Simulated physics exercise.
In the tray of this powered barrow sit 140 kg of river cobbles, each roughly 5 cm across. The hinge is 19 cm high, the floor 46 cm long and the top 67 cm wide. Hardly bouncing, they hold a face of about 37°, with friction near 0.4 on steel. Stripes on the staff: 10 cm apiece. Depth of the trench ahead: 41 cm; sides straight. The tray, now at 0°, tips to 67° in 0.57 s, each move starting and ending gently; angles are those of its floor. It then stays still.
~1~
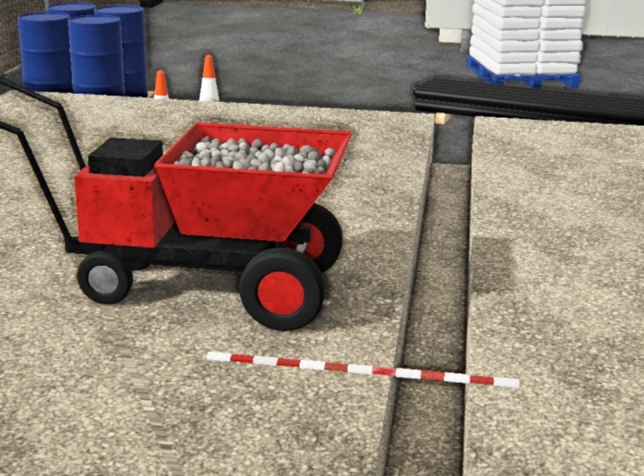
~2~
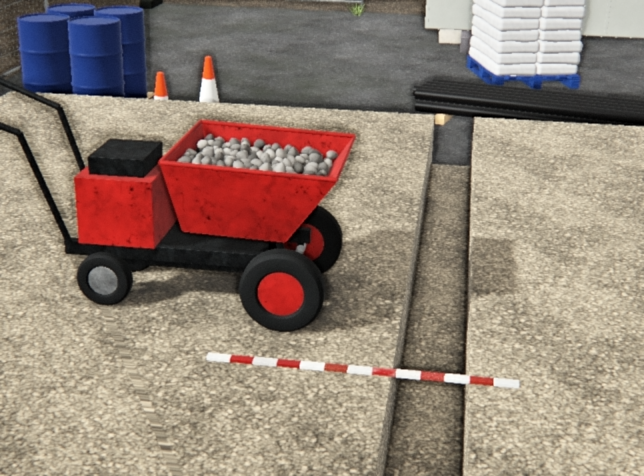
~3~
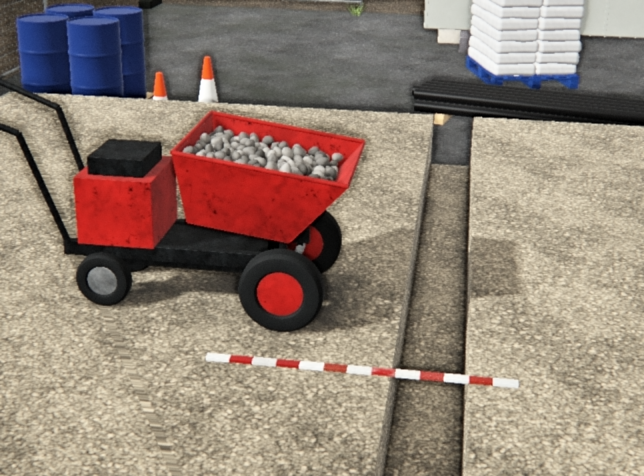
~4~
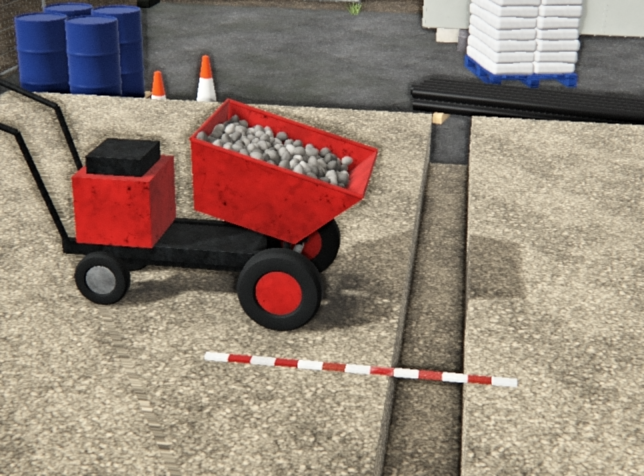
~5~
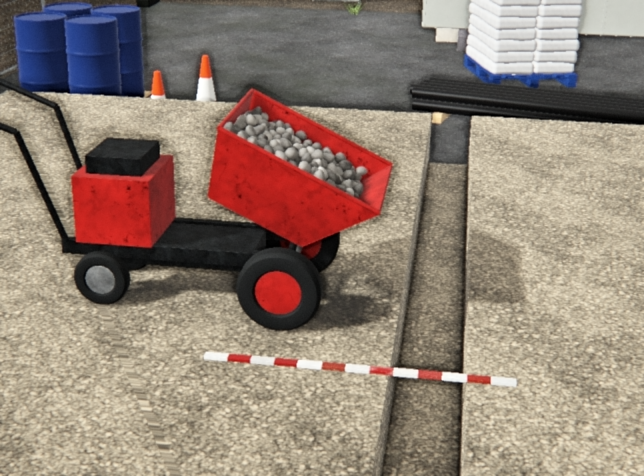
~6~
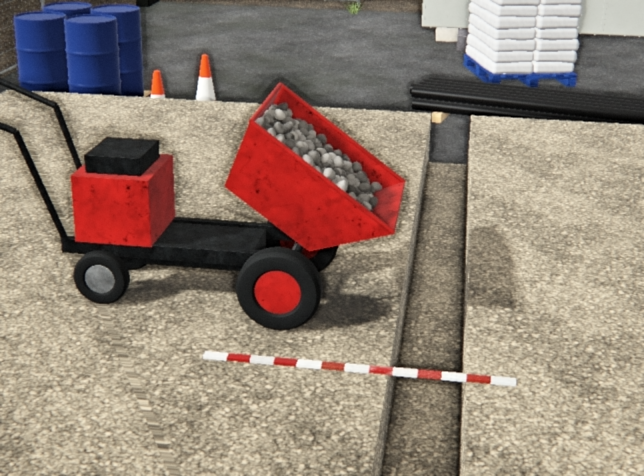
A red powered barrow loaded with grey stones stood still beside a straight trench while its tray tilted up, slowly at first, then more steeply, its front lip lowering toward the right.
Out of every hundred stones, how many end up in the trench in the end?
Around 56 in every hundred.
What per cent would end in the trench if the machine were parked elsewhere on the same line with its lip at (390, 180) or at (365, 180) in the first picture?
It'd be around 15 per cent and after that around 35 per cent.
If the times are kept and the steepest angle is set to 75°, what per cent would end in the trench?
Roughly 60% would end there.
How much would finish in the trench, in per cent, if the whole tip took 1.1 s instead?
Then roughly 75 percent.
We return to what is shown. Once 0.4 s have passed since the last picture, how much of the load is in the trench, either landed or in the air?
About 15 per cent by then.
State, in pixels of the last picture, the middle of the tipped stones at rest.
Roughly (450, 364), I'd say.
Then, 0.1 s after the last picture the floor is at 57°, 100 % in the tray; the foremost stones are at (399, 237).
Then, 0.4 s after the last picture the floor is at 67°, 81 % in the tray, 15 % in the trench, 4 % past the trench; the foremost stones are at (487, 302).
Then, 0.7 s after the last picture the floor is at 67°, 35 % in the tray, 30 % in the trench, 35 % past the trench; the foremost stones are past the picture's edge.
Then, 2.7 s after the last picture the floor is at 67°, 8 % in the tray, 56 % in the trench, 37 % past the trench; the foremost stones are past the picture's edge.
